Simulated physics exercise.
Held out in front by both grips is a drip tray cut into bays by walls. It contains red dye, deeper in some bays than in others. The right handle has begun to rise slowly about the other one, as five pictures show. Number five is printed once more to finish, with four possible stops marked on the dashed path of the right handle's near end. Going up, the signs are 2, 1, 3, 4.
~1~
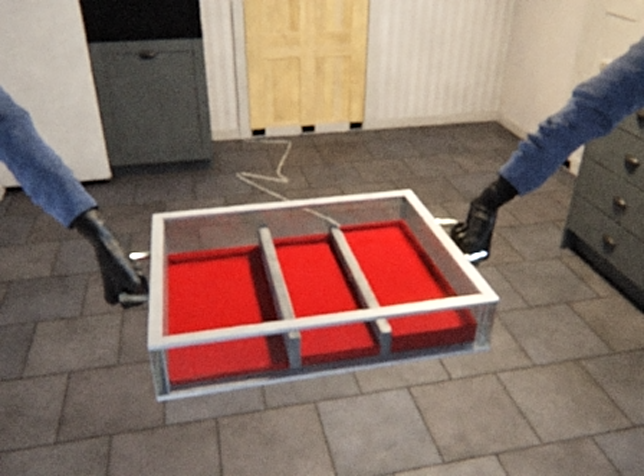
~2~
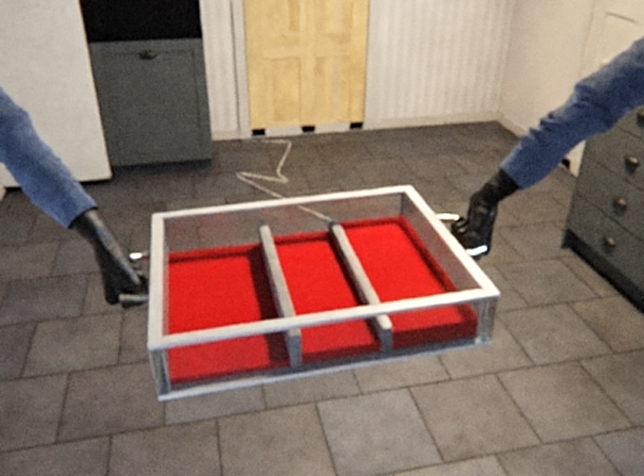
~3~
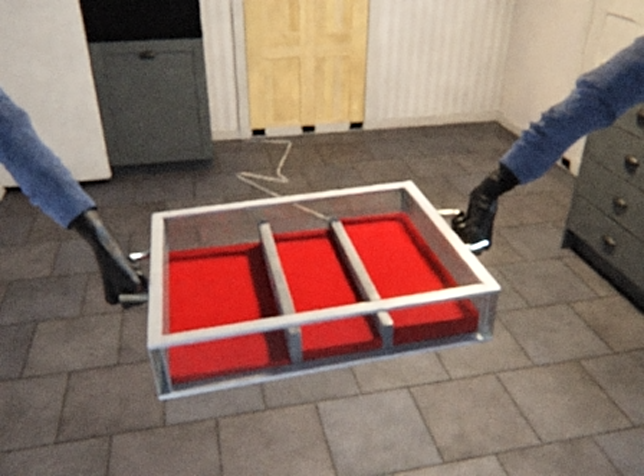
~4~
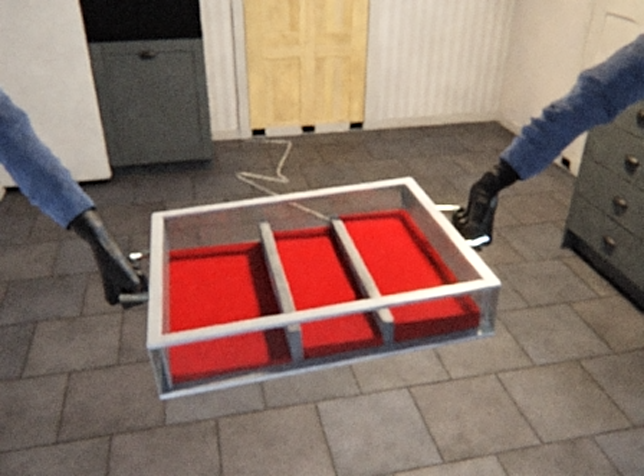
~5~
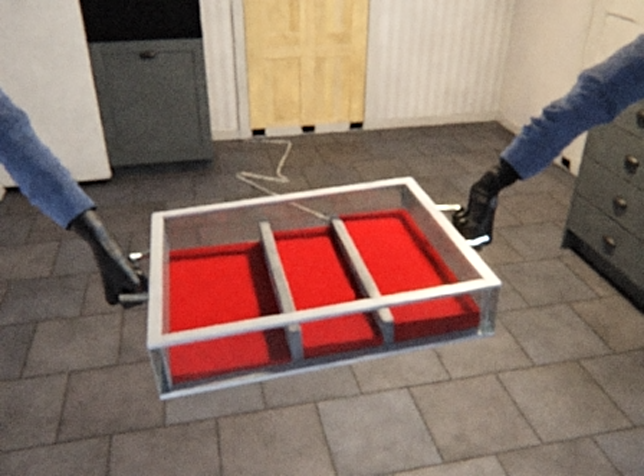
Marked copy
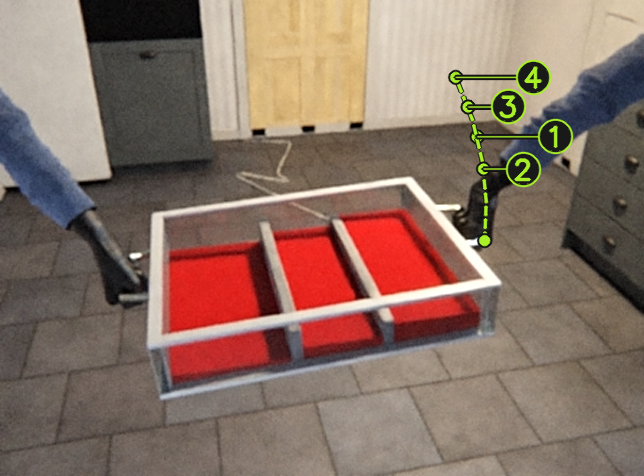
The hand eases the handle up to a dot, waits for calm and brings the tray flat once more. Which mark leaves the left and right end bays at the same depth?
Go for 1.
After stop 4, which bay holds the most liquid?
The left bay.
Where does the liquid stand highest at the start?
That is the right bay.
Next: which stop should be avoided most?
That would be 4.
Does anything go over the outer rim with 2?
No, all stays in.
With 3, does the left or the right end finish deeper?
The left end bay.
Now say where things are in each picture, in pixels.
The tray is level; deepest in the right bay, at (396, 269), shallowest in the left; right handle at (468, 239).
Tipped about 1° down to the left; no wall is crossed; right handle at (469, 234).
Tipped about 2° down to the left; no wall is crossed; right handle at (469, 229).
Tipped about 3° down to the left; no wall is crossed; right handle at (470, 225).
Tipped about 3° down to the left; deepest in the right bay, at (398, 258), shallowest in the left; right handle at (470, 224).
On the marked copy, 1 at (477, 136); 2 at (483, 169); 3 at (468, 106); 4 at (455, 77).
With 1, the two end bays stand about equally deep; nothing spills.
With 2, the right end bay stands much deeper than the other; nothing spills.
With 3, the left end bay stands much deeper than the other; nothing spills.
With 4, the left end bay stands much deeper than the other; nothing spills.
